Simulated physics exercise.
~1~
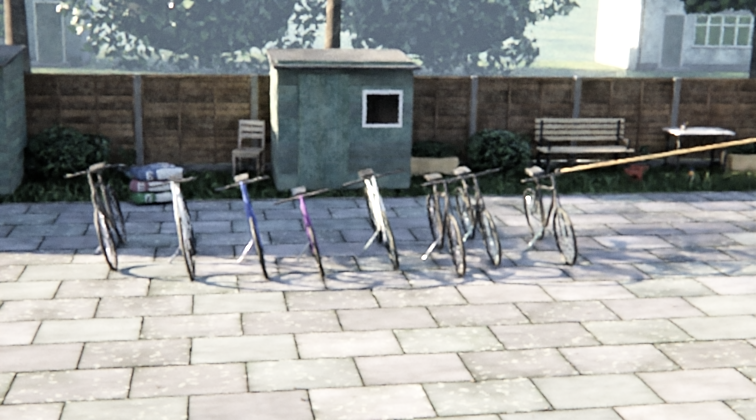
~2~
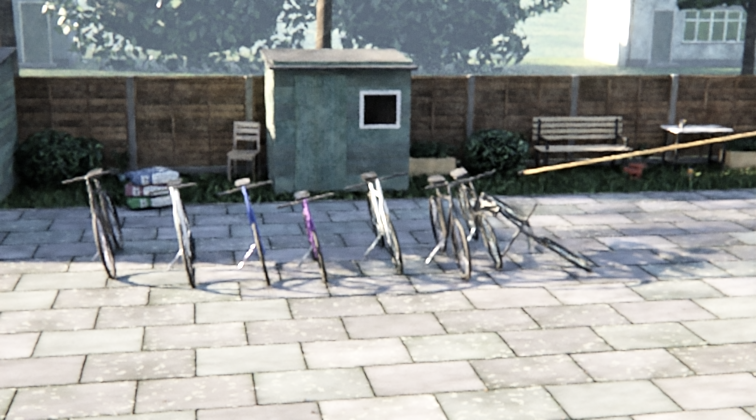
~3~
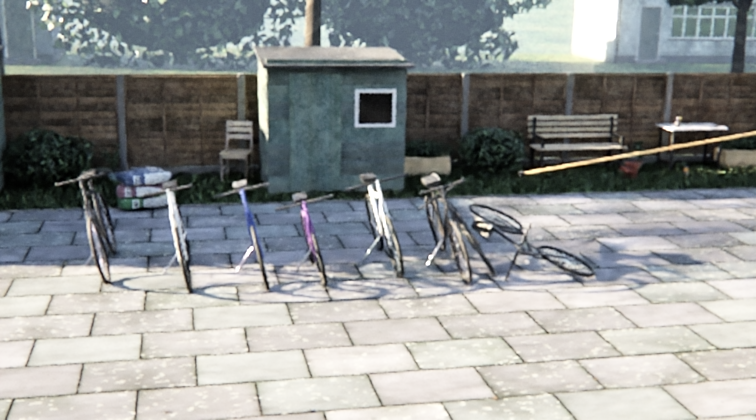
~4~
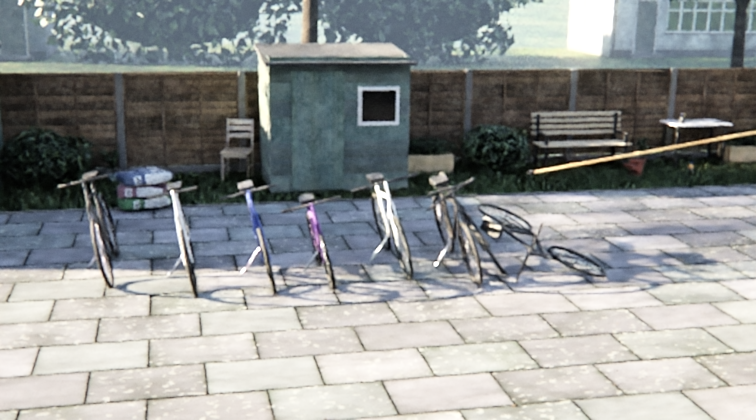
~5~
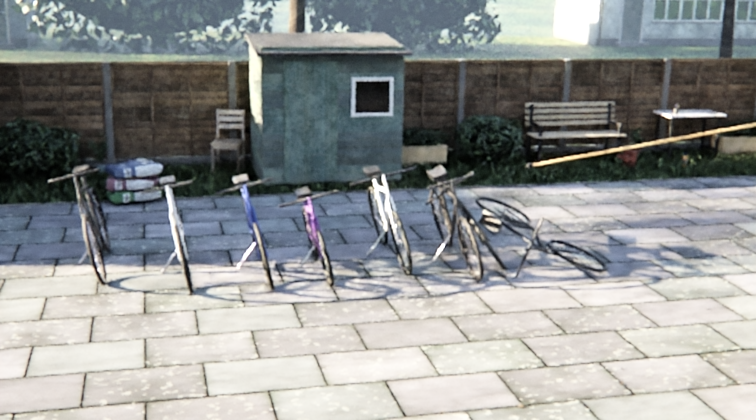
Beside a small green shed, a long wooden pole tipped the rightmost of eight bicycles standing in a row, and it fell flat on the paving as the next one leaned over against its neighbour; the other six stayed standing.
